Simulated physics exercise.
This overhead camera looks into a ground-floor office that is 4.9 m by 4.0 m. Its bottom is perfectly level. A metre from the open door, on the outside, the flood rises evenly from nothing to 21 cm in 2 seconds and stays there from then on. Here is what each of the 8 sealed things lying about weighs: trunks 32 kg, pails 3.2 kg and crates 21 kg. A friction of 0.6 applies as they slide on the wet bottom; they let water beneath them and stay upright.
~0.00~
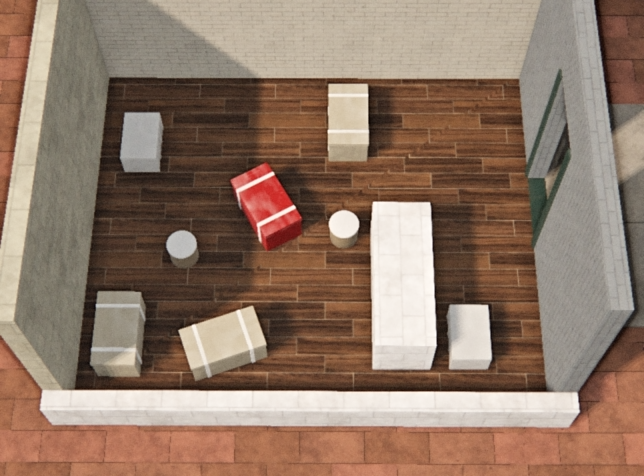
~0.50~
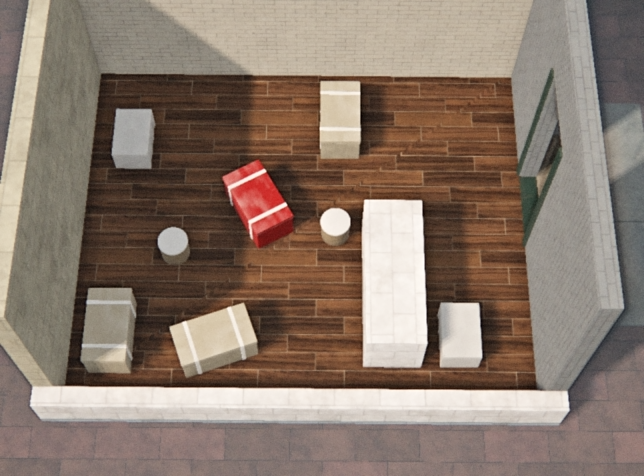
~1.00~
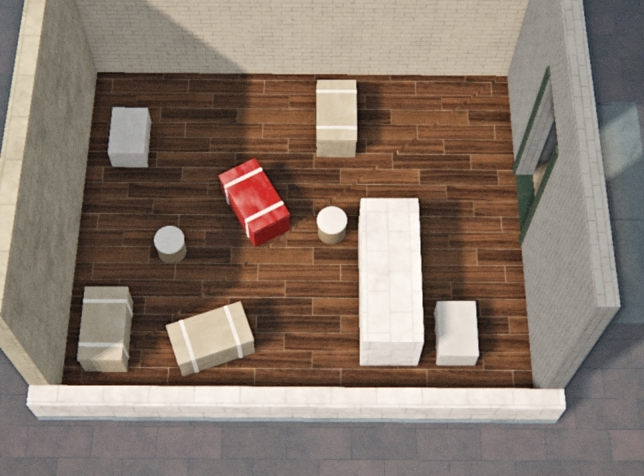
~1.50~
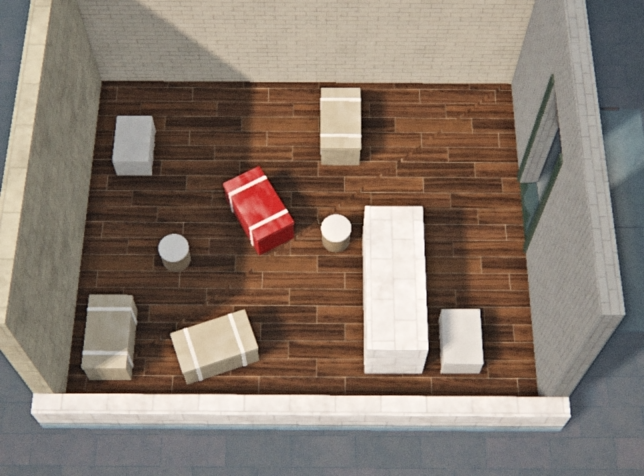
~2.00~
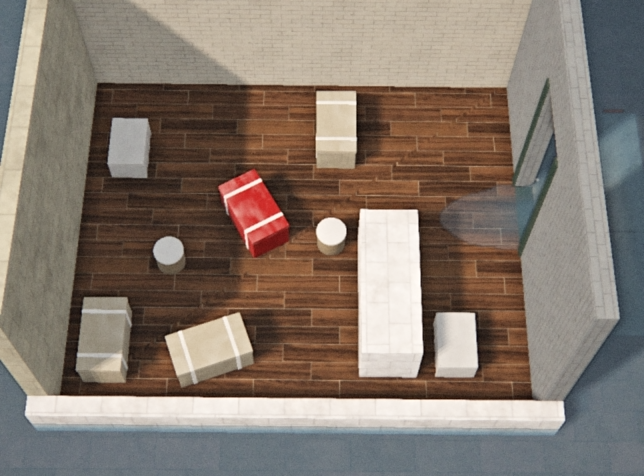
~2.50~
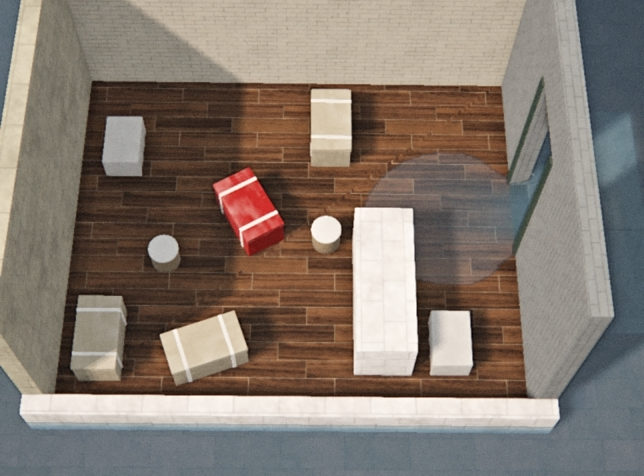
In a brick-walled room with a wooden floor, a red trunk sat still among pale boxes and round pails while water rose outside, then slipped through the doorway on the right and spread inside.
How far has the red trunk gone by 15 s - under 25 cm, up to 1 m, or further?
It shifts a modest distance.
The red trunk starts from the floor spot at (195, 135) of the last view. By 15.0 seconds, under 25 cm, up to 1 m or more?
So it hardly goes anywhere.
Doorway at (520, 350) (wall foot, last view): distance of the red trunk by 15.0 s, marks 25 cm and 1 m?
In that case the red trunk stays put.
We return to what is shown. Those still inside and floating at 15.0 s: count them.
Total: 4.
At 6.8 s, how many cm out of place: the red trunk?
Around 0 cm from the start by that time.
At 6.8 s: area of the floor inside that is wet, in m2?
About 14 m2.
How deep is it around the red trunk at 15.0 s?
9 cm, roughly.
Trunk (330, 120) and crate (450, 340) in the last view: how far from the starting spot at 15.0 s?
In that order: 40 cm, 0 cm.
After 3.5 s the red trunk is near (248, 204), 0.0 m from its start, aground; 0 afloat.
After 6.8 s the red trunk is near (248, 204), 0.0 m from its start, aground; 0 afloat.
After 11.0 s the red trunk is near (248, 204), 0.0 m from its start, aground; 1 afloat.
After 15.0 s the red trunk is near (203, 213), 0.5 m from its start, afloat; 4 afloat.
